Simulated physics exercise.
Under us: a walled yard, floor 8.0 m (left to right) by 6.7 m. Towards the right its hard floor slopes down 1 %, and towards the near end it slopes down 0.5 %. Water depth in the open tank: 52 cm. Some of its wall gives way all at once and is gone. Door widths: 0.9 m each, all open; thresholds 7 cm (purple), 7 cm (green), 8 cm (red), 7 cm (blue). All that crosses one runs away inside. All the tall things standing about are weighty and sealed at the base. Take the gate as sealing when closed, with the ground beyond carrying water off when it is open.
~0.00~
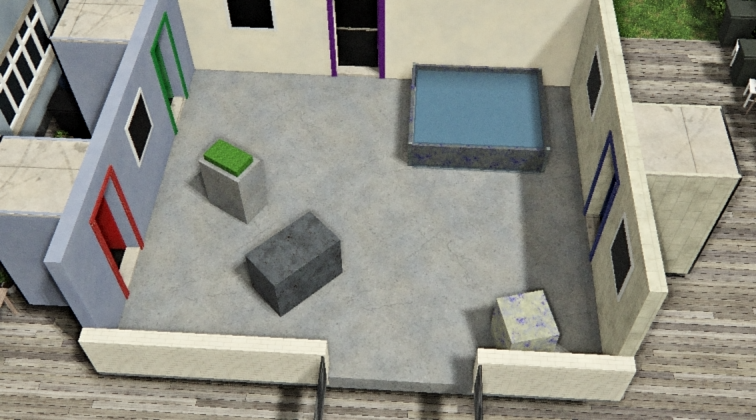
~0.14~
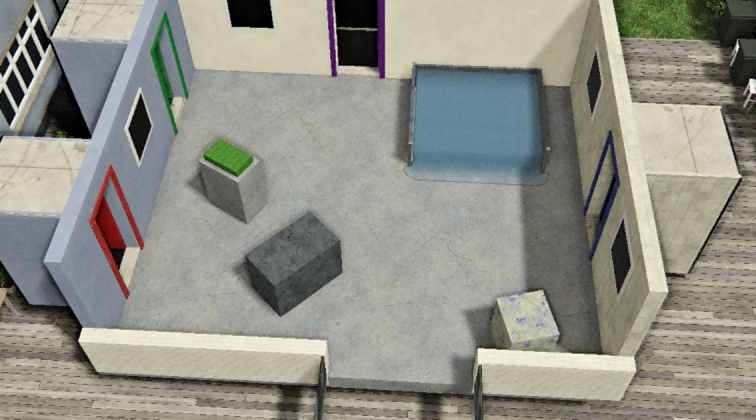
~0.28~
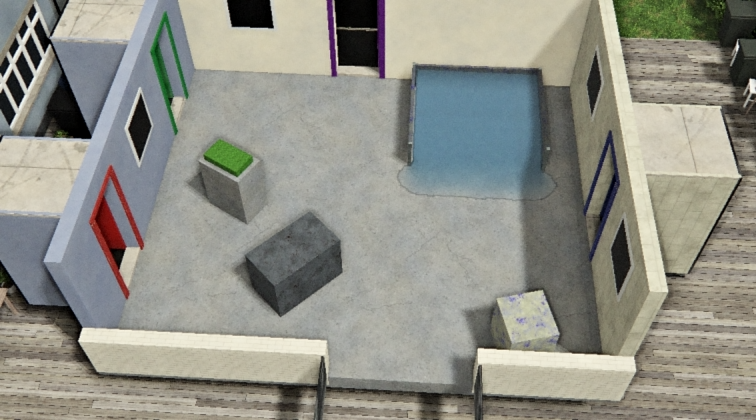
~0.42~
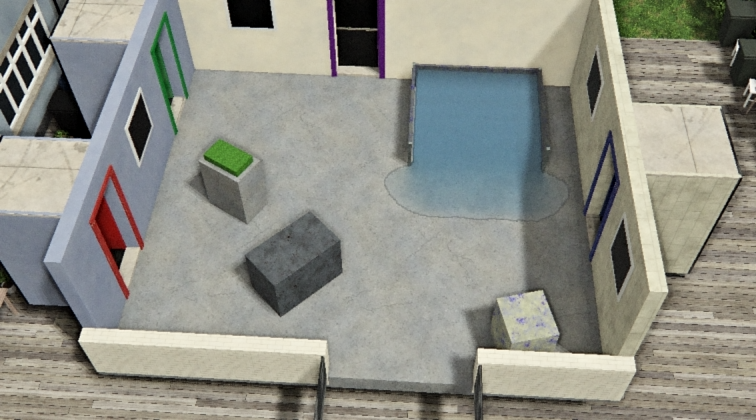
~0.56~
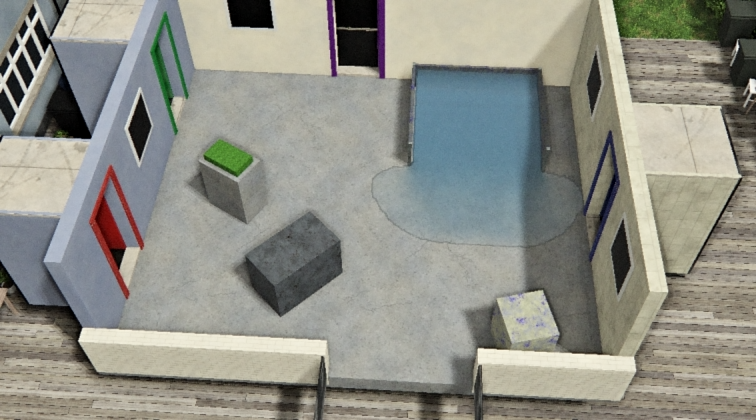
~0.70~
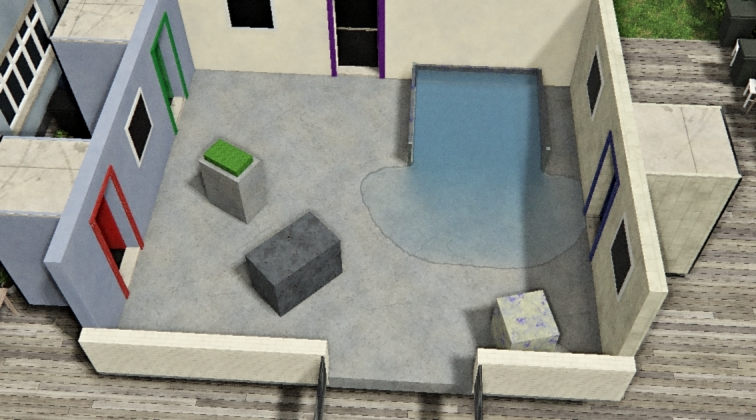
A raised tank of blue water stands at the back right of a walled yard with a grey floor, seen from high above by a still camera. A green-topped pale block and a dark grey box sit to the left, a speckled block at near right, with red, green, purple and blue doorways around. The tank's near wall vanishes, and water spreads toward the viewer in a widening rounded sheet.
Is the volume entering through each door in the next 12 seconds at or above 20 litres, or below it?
The purple door will not let too much through. The green door will not let too much through. The red door will not let too much through. The blue door will let too much through.
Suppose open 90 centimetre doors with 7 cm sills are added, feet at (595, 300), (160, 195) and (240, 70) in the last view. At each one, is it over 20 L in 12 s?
In sequence the answers are more than that, less than that and less than that.
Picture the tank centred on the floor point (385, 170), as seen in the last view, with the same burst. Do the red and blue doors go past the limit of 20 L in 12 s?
Red gets no more than that, blue gets no more than that.
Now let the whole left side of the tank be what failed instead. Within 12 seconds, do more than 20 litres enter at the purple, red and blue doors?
At purple the amount is higher than the mark, at red it is beneath the mark, and at blue it is beneath the mark.
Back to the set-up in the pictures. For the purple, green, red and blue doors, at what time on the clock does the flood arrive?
First arrivals - purple 10.0 s, green not within the 12 s, red 6.5 s, blue 0.8 s.
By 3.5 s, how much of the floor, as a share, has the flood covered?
Around 45 per cent wet.
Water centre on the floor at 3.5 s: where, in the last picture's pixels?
Roughly (487, 246).
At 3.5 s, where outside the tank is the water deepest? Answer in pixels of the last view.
Near (536, 375).
After 1.4 s water covers 30 % of the floor and is deepest (29 cm) near (501, 323); purple door not reached, green door not reached, red door not reached, blue door 11 cm at the sill, 0 L in.
After 2.2 s water covers 40 % of the floor and is deepest (40 cm) near (604, 369); purple door not reached, green door not reached, red door not reached, blue door 13 cm at the sill, 11 L in.
After 3.5 s water covers 45 % of the floor and is deepest (42 cm) near (536, 375); purple door not reached, green door not reached, red door not reached, blue door 10 cm at the sill, 29 L in.
After 7.0 s water covers 55 % of the floor and is deepest (12 cm) near (587, 232); purple door not reached, green door not reached, red door 2 cm at the sill, 0 L in, blue door 11 cm at the sill, 73 L in.
After 12.0 s water covers 80 % of the floor and is deepest (8 cm) near (584, 209); purple door 1 cm at the sill, 0 L in, green door not reached, red door 2 cm at the sill, 0 L in, blue door 5 cm at the sill, 86 L in.
